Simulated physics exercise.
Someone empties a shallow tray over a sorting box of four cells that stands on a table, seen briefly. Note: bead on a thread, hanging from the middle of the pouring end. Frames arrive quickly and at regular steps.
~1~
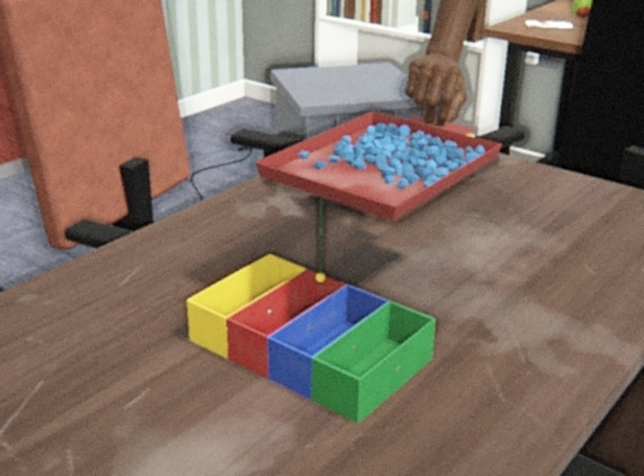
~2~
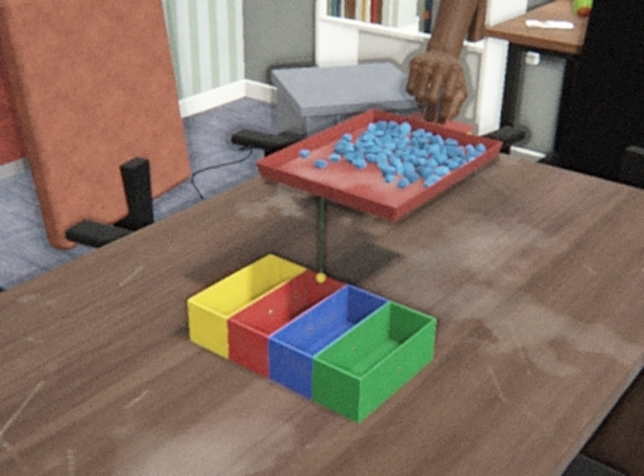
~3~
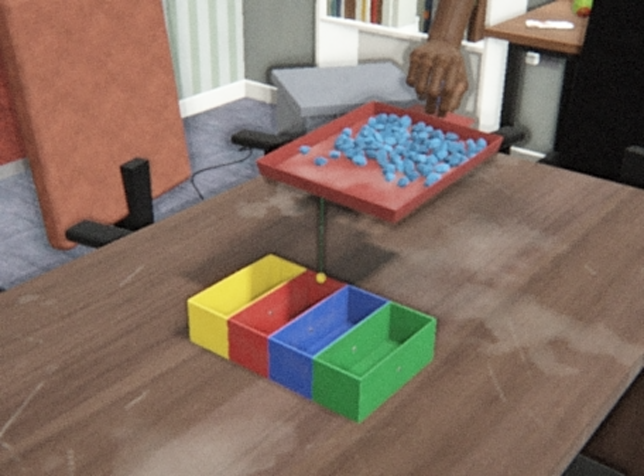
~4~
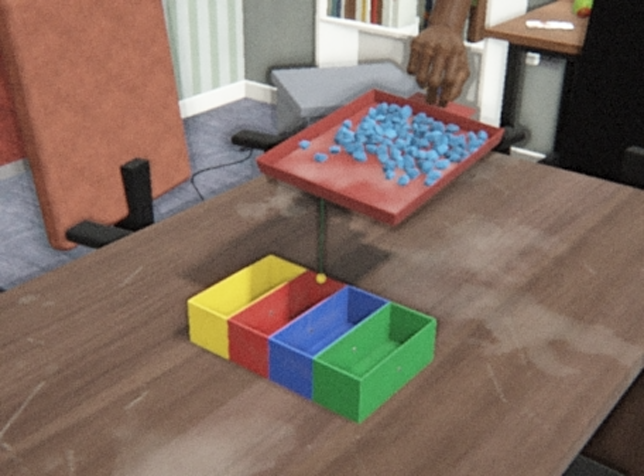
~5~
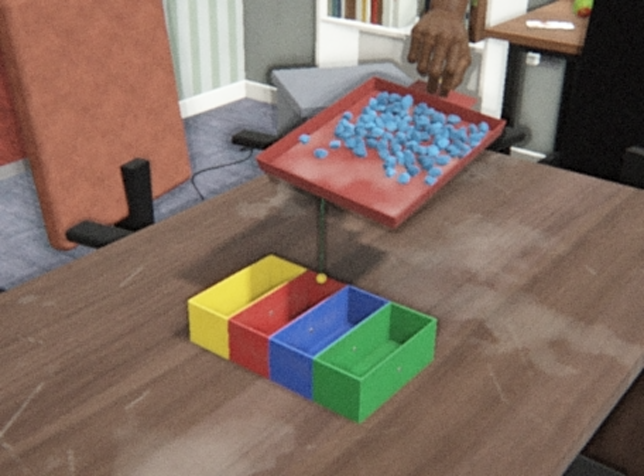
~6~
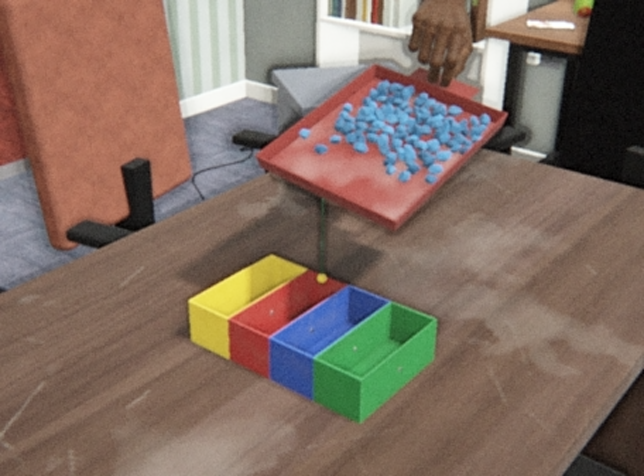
Hand raising the far side of a red tray of blue stones, slowly tilting it above a four-coloured sorting box.
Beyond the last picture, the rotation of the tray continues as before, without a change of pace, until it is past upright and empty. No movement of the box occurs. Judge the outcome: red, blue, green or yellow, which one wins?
The green compartment wins.
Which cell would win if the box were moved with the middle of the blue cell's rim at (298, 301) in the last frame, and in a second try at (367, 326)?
The green one, then that blue cell.
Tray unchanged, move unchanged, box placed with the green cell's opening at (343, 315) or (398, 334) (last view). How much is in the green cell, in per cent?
About 40 per cent, then about 50 per cent.
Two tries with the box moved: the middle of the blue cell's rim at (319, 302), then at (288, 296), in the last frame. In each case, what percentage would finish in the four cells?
About 70 % and 20 %.
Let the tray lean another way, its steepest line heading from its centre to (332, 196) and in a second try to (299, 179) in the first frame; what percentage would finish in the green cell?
Lab note: Try one about 10 %, try two 0 %.
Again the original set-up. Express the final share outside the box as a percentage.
About 0 per cent.
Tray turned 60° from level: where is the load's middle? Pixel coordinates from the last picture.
I'd mark the middle close to (384, 198).
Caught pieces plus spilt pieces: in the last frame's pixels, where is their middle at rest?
Centre at rest, last view: Approx. (366, 359).
Shortly afterwards, tray tipped steeply; the bulk on the tray; only a few in the green cell; a little falling or outside the box.
Next, tray tipped right over; near a quarter on the tray; near half in the green cell; near a quarter in the blue cell; only a few in the red cell; a little falling or outside the box.
Some moments later, tray tipped past a quarter turn; near half in the green cell; near a third in the blue cell; only a few in the red cell; only a few falling or outside the box.
In the end, tray tipped past a quarter turn; near half in the green cell; near a third in the blue cell; only a few in the red cell; none at all in the yellow cell; only a few outside the box.
